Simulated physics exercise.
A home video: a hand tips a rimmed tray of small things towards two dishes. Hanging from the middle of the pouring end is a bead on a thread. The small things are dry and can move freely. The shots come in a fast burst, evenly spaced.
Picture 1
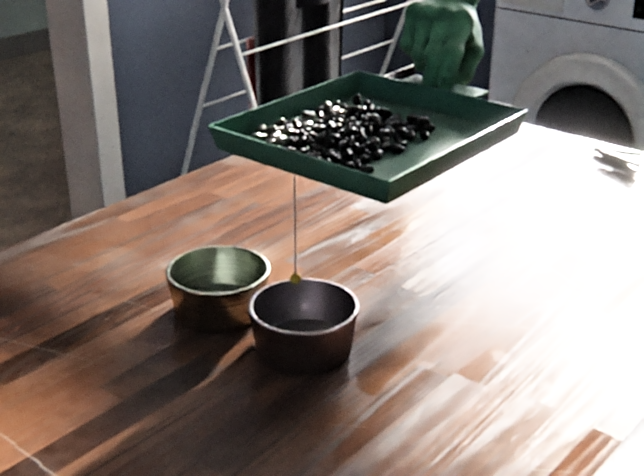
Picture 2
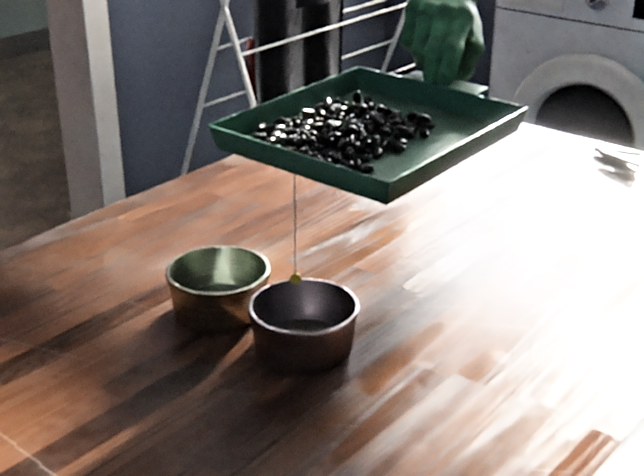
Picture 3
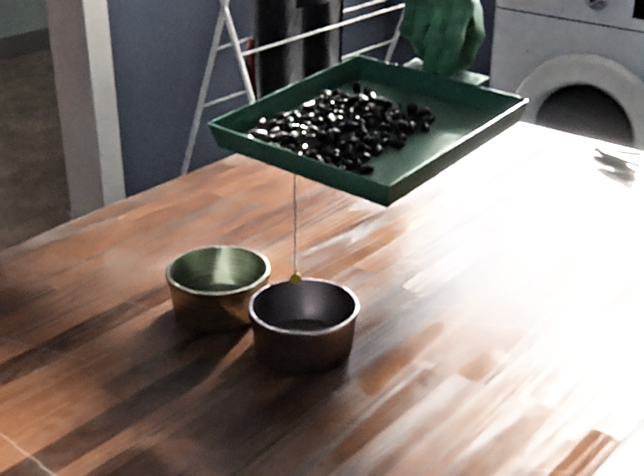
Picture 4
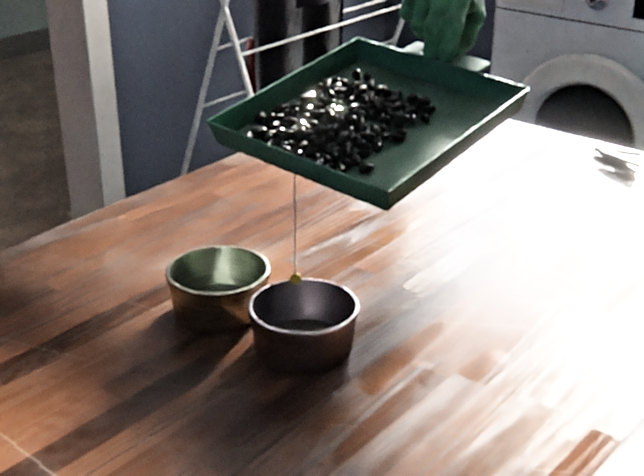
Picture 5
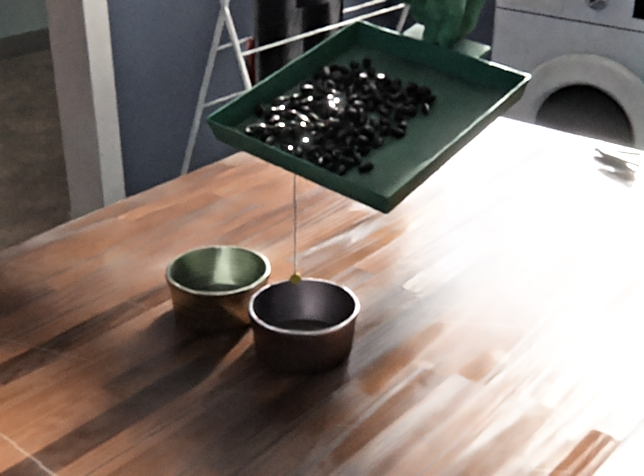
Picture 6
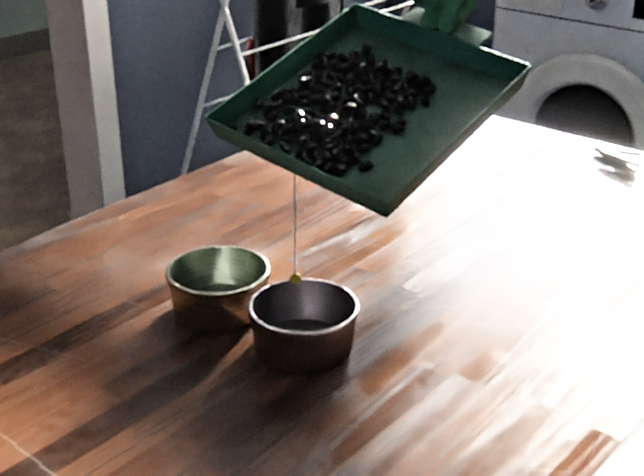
At the start, a green-gloved hand holds a rimmed green tray of black beans nearly level above two small round dishes on a wooden table, a bead hanging on a thread beneath it. The hand then steadily tips the tray, its back edge rising and its near right corner dipping slightly, while the beans, bead and dishes barely shift.
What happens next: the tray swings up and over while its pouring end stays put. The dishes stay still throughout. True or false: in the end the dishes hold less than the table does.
True.
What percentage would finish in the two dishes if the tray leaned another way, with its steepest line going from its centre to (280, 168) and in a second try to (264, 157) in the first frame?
The first try yields 50 percent and the second 80 percent.
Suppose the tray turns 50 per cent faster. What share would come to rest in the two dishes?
Something like 20 in a hundred.
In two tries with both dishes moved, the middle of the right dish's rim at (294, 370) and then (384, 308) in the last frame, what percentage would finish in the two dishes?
It comes to roughly 10 per cent in one try and roughly 40 per cent in the next.
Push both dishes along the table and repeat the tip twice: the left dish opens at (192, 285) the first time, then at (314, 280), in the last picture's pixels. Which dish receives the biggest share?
In the first position the right of the two, in the second the right of the two.
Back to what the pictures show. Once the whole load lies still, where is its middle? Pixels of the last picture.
Last view, centre at rest - approx. (355, 385).
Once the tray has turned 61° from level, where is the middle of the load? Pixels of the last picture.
About (338, 137).
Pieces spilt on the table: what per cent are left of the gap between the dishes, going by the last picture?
Share on the left: Near 10 %.
Soon, tray tipped steeply; all on the tray.
A while on, tray tipped right over; most on the tray; a small part outside both; a small part in the air.
Towards the end, tray tipped past a quarter turn; about a quarter in the right dish; most outside both.
Finally, tray tipped past a quarter turn; about a quarter in the right dish; none in the left dish; most outside both.
